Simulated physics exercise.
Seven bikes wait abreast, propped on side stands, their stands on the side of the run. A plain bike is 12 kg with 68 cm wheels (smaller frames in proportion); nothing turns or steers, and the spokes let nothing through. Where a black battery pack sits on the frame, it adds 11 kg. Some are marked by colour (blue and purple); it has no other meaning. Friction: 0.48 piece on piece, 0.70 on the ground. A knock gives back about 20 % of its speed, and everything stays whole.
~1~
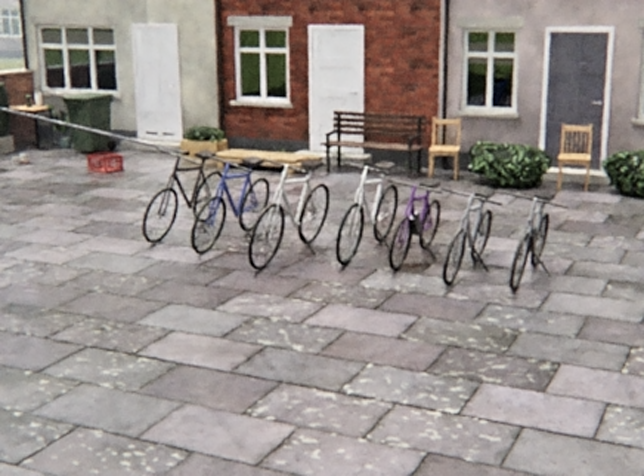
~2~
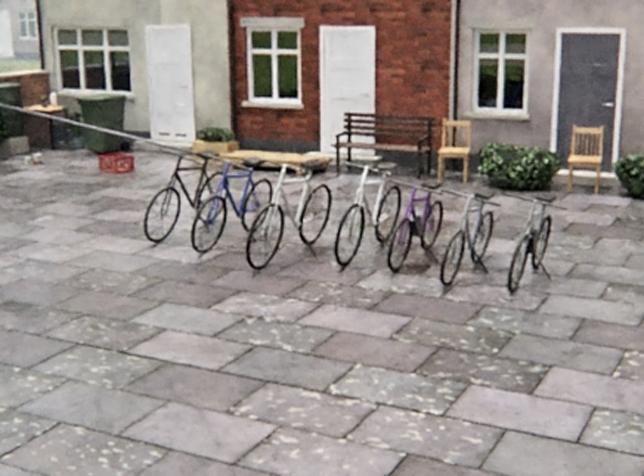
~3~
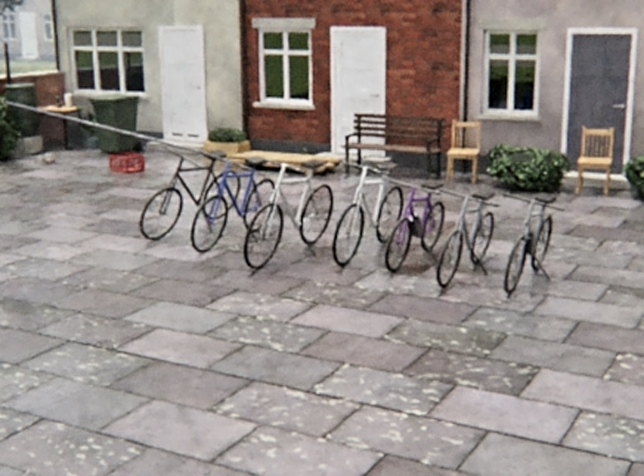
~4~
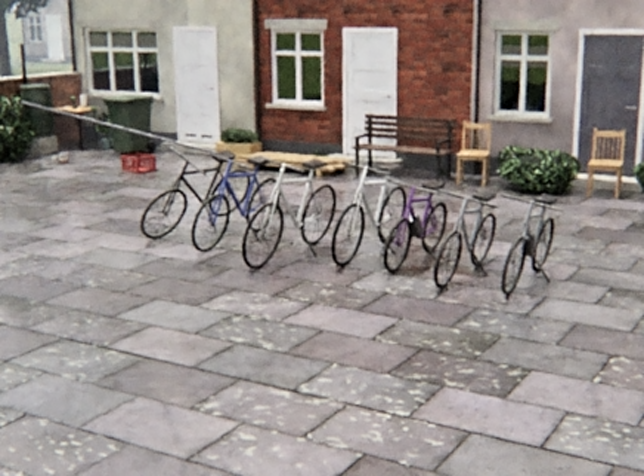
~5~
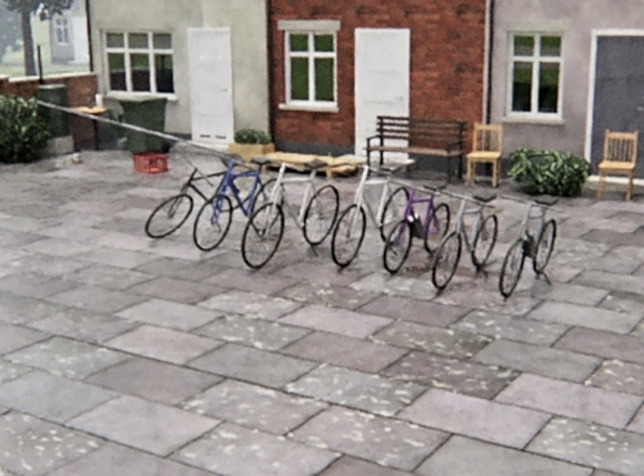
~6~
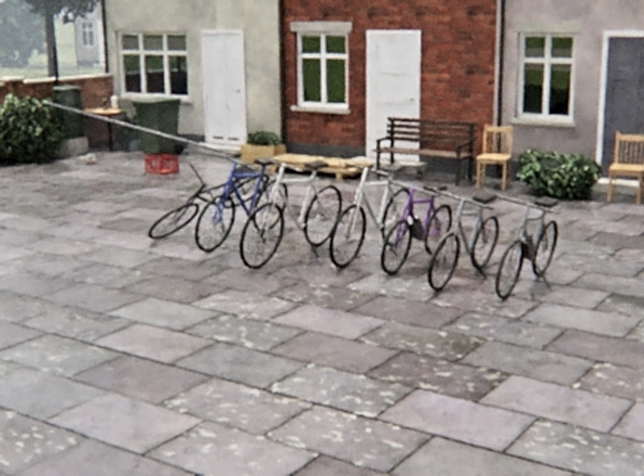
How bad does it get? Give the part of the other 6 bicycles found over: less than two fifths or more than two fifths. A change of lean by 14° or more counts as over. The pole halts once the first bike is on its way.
It comes to more than two fifths.
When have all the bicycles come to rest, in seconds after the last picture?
Around 4.5 s.
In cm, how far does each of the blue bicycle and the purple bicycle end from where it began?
Blue 60, purple 50.
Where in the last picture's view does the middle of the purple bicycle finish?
Near (440, 249).
Then, 0.59 s after the last picture, 1 of the 6 other bicycles over; blue bicycle leaning 45°.
Then, 1.49 s after the last picture, 3 of the 6 other bicycles over; blue bicycle leaning 74°.
Then, 2.29 s after the last picture, 4 of the 6 other bicycles over; blue bicycle lying flat; purple bicycle leaning 31°.
Then, 3.61 s after the last picture, 6 of the 6 other bicycles over; blue bicycle lying flat; purple bicycle leaning 71°.
At rest, 6 of the 6 other bicycles over; blue bicycle lying flat; purple bicycle leaning 71°. That is 100 per cent. Not one is left standing. As the last picture would show them, middles, blue bicycle near (293, 226), purple bicycle near (440, 249).
